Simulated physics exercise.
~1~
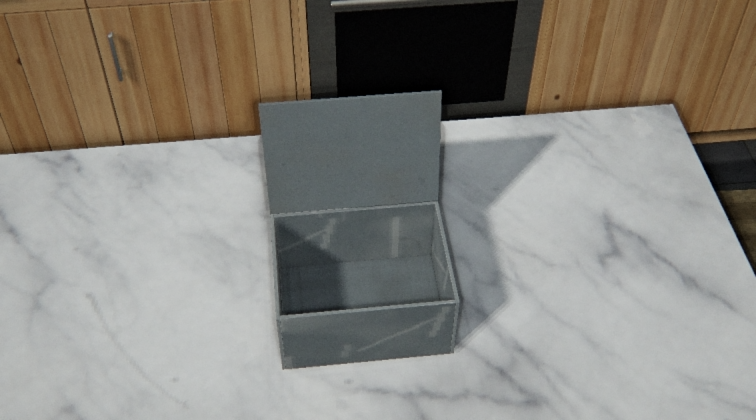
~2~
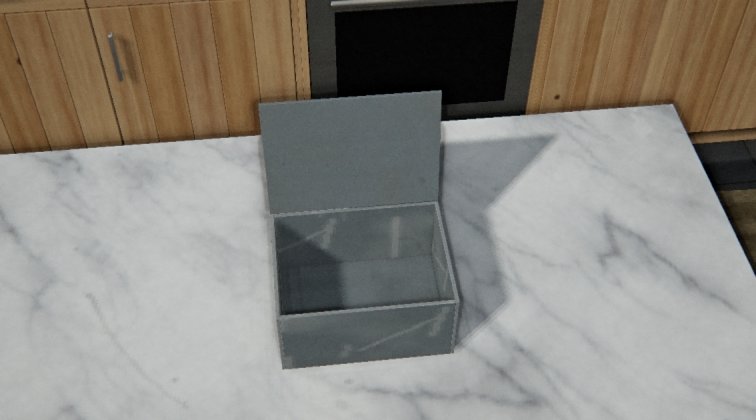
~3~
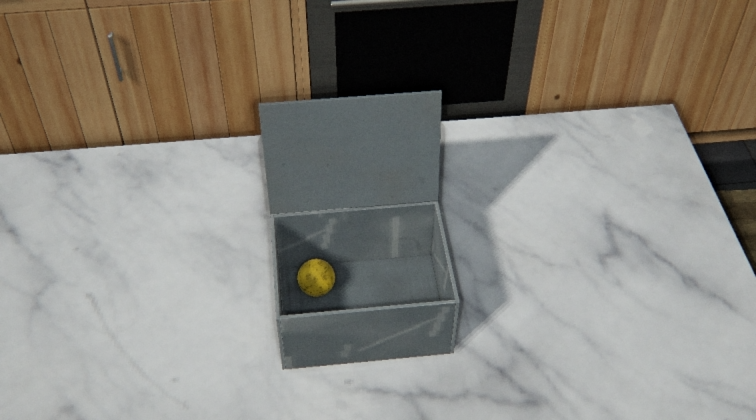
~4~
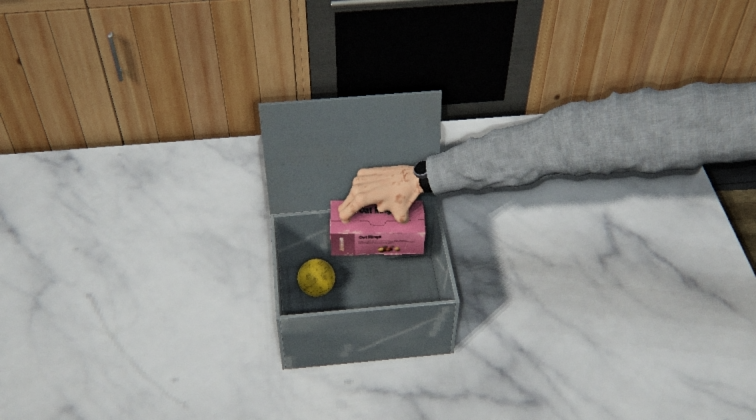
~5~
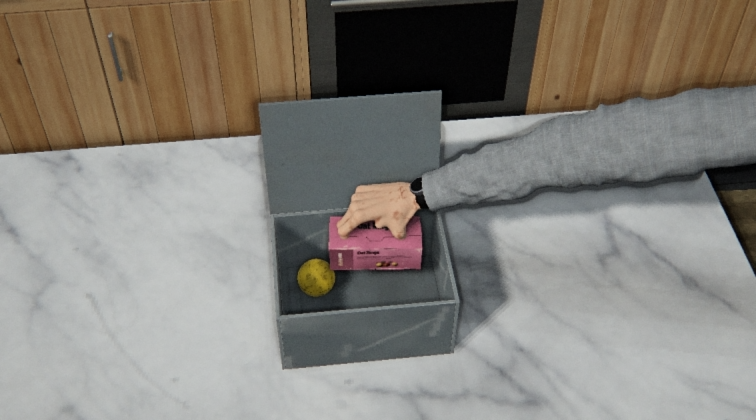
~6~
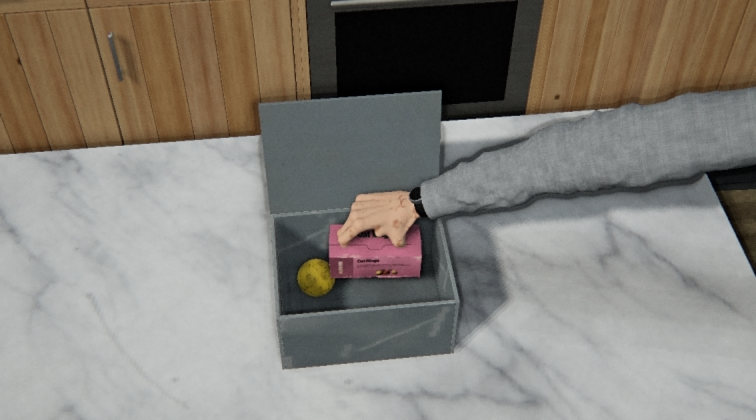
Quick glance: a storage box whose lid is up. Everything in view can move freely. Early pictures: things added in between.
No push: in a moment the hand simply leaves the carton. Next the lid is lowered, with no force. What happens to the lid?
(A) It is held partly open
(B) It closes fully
It closes fully.
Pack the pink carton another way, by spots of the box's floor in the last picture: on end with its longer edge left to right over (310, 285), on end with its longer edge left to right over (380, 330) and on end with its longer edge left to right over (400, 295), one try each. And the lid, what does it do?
The lid is kept from lowering the first try, is kept from lowering the second try and is kept from lowering the third try.
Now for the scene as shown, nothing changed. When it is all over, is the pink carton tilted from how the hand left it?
As it turns out, the pink carton keeps its original angle.
Then, 0.40 s after the last picture, pink carton slid a little near (370, 281); yellow ball rolled a little.
Then, 1.40 s after the last picture, lid 72° above the rim; pink carton slid a little near (370, 281); yellow ball rolled a little.
Then, 1.80 s after the last picture, lid 46° above the rim; pink carton slid a little near (370, 281); yellow ball rolled a little.
Then, 2.20 s after the last picture, lid 14° above the rim; pink carton slid a little near (370, 281); yellow ball rolled a little.
At rest, lid shut; moved from the start, pink carton; yellow ball in place. Seen from the same camera at the end, pink carton near (370, 281).
